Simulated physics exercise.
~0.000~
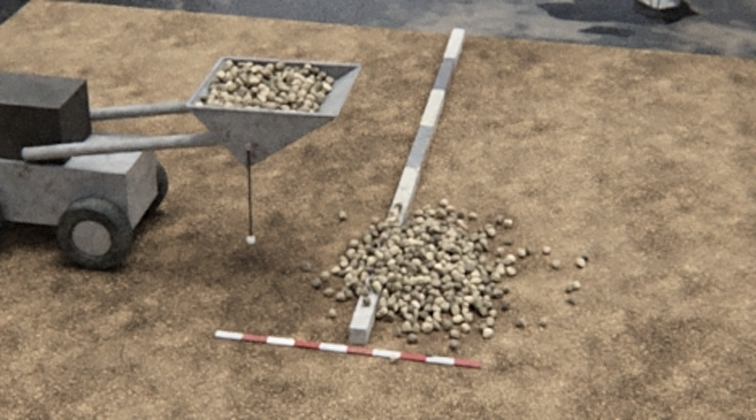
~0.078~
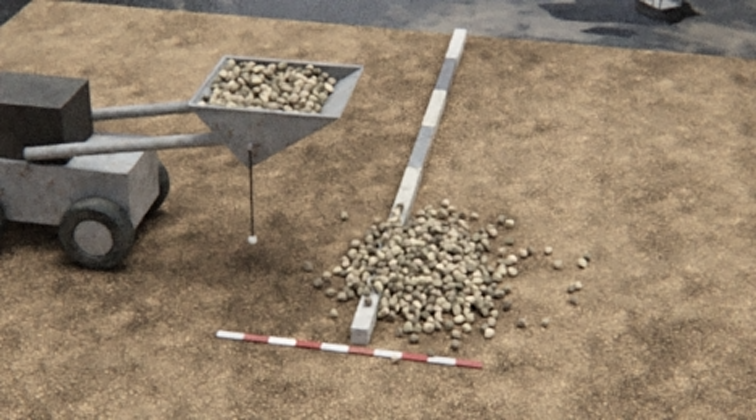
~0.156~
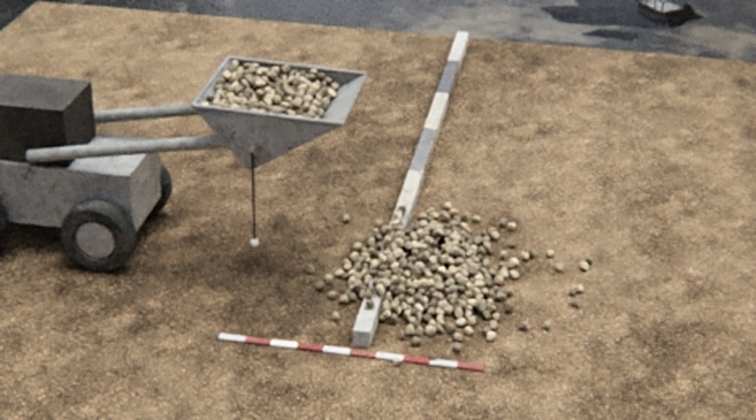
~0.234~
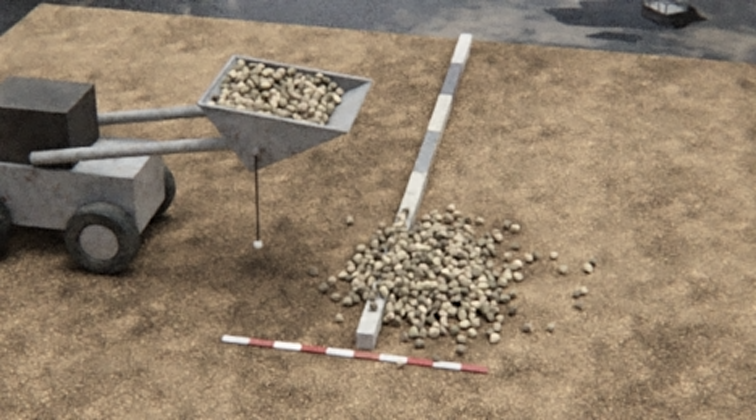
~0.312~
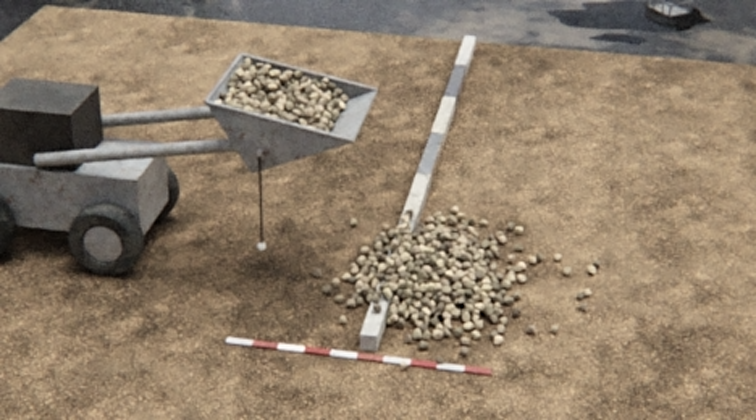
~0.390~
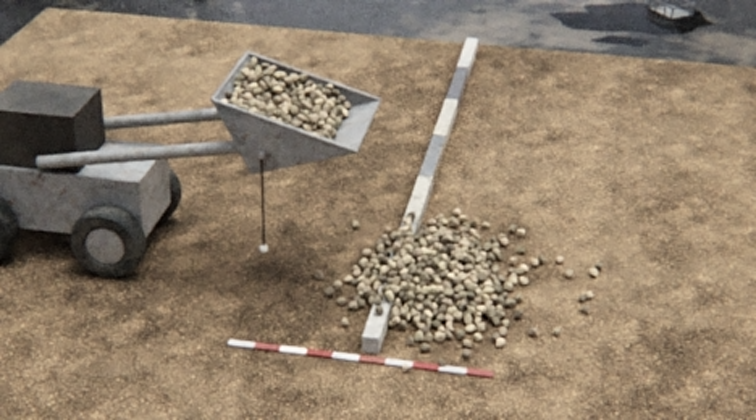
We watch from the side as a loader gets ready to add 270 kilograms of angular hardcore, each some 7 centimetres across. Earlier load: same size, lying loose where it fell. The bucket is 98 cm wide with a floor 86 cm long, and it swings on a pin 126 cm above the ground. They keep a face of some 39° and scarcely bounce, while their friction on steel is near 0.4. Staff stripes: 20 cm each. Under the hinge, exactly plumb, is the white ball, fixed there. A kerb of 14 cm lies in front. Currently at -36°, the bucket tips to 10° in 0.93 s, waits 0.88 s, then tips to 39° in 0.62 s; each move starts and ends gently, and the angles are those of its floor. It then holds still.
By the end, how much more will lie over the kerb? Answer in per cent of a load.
About 12 per cent.
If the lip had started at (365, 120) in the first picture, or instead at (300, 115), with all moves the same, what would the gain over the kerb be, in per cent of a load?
First place about 55 %, second about 0 %.
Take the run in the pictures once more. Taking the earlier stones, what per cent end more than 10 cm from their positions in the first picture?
Near 0 per cent, I reckon.
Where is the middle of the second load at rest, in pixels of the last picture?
Roughly pixel (372, 258) in the last view.
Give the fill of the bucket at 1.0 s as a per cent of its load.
That works out to about 100 %.
After 0.7 s the floor is at 3°; in per cent of one load, 100 in the bucket, 14 on this side of the kerb, 86 over the kerb; the foremost stones are at (580, 287).
After 1.0 s the floor is at 10°; in per cent of one load, 100 in the bucket, 14 on this side of the kerb, 86 over the kerb; the foremost stones are at (580, 287).
After 2.9 s the floor is at 39°; in per cent of one load, 22 in the bucket, 92 on this side of the kerb, 86 over the kerb; the foremost stones are at (580, 287).
After 5.4 s the floor is at 39°; in per cent of one load, 0 in the bucket, 102 on this side of the kerb, 98 over the kerb; the foremost stones are at (580, 287). Net gain over the kerb, 12.
